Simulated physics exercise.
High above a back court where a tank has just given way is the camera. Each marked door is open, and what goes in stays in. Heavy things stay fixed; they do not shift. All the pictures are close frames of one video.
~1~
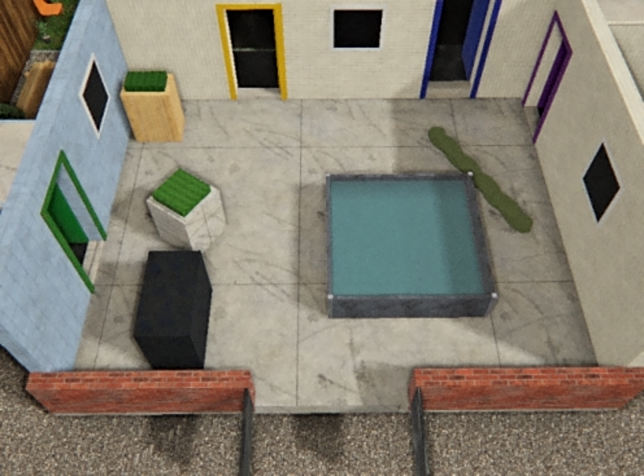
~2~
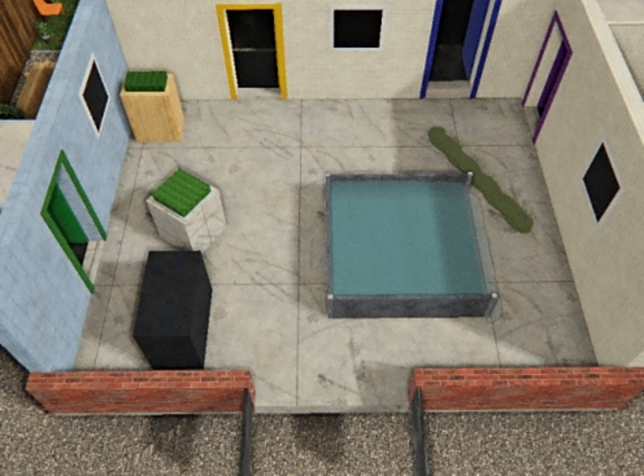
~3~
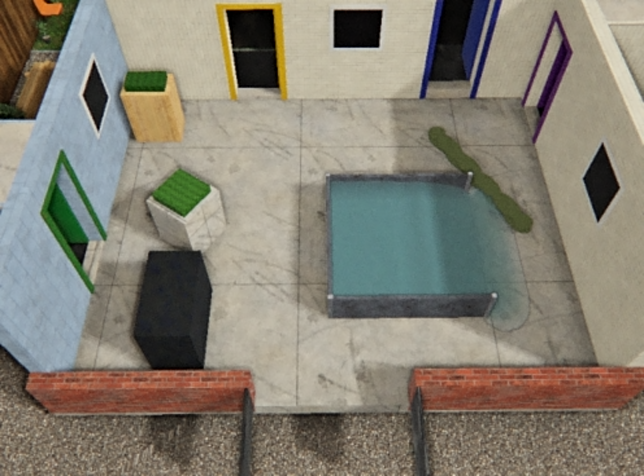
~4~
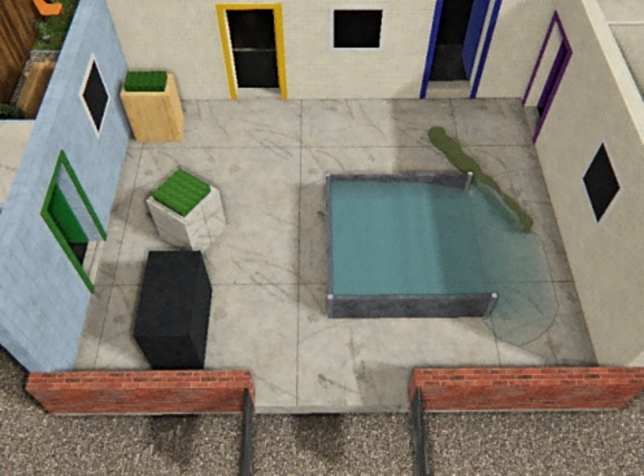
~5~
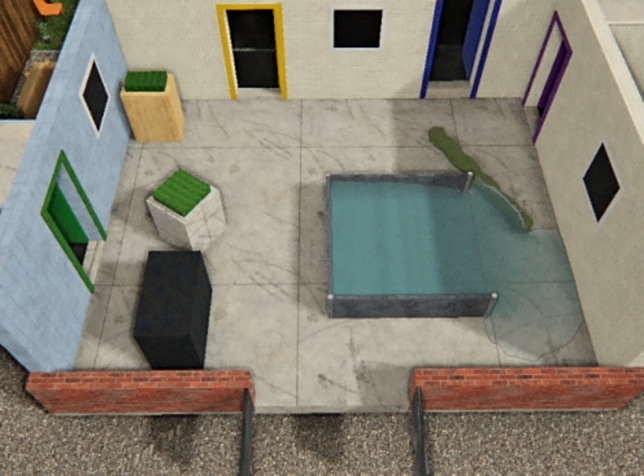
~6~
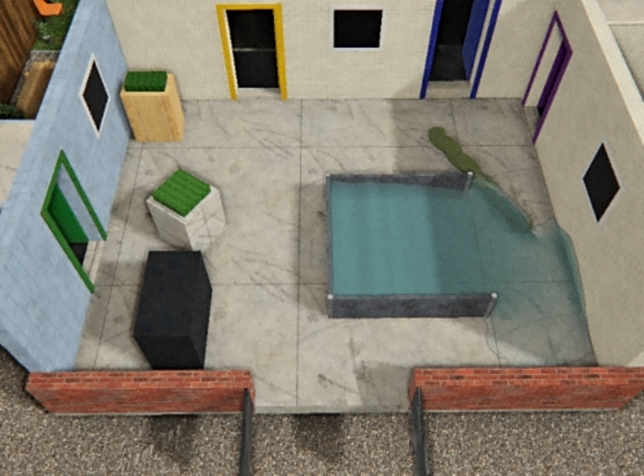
Water poured out of the right side of a square tank in a walled court and spread across the pale floor, past a long green strip and up to the right wall.
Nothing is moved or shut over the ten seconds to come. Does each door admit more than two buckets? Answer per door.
The yellow door: It does not; the green door: It does not; the purple door: It does; the blue door: It does not.
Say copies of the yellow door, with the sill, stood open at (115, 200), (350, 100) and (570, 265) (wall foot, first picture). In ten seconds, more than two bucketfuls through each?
In order, the new doors go: Undershoots, undershoots, overshoots.
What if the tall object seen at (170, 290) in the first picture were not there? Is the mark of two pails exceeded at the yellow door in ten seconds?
Yellow door remains within the limit.
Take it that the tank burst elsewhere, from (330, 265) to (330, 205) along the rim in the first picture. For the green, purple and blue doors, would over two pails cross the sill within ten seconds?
Green exceeds the limit, purple falls short, blue falls short.
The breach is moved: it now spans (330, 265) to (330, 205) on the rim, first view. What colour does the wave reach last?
Answer: The purple-painted one.
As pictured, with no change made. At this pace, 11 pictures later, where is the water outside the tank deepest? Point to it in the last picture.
Roughly at (589, 374).
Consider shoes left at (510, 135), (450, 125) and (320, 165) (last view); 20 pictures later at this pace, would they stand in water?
First swamped, then swamped, then swamped.
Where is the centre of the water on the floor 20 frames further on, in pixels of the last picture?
Point: (461, 259).
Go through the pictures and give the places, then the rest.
Still water in the water tank at (405, 235), in the first picture.
Water pours out at (473, 247) and has run to a hidden place, in the second picture.
The front is at (513, 323), out from the gap at (473, 248), in the third picture.
Water pours out at (473, 248) and has run to (520, 337), in the fourth picture.
Water pours out at (473, 248) and has run to (563, 337), in the fifth picture.
Water pours out at (473, 248) and has run to (589, 344), in the sixth picture.
A moment on, water covers 15 % of the floor; the yellow door not reached, the green door not reached, the purple door not reached, the blue door not reached.
Next, water covers 30 % of the floor; the yellow door not reached, the green door not reached, the purple door wet at the sill, nothing in, the blue door not reached.
Then, water covers 50 % of the floor; the yellow door not reached, the green door not reached, the purple door under two buckets in, the blue door wet at the sill, nothing in.
Later, water covers 75 % of the floor; the yellow door wet at the sill, nothing in, the green door wet at the sill, nothing in, the purple door over two buckets in, the blue door wet at the sill, nothing in.
In the end, water covers 95 % of the floor; the yellow door wet at the sill, nothing in, the green door wet at the sill, nothing in, the purple door over two buckets in, the blue door wet at the sill, nothing in.
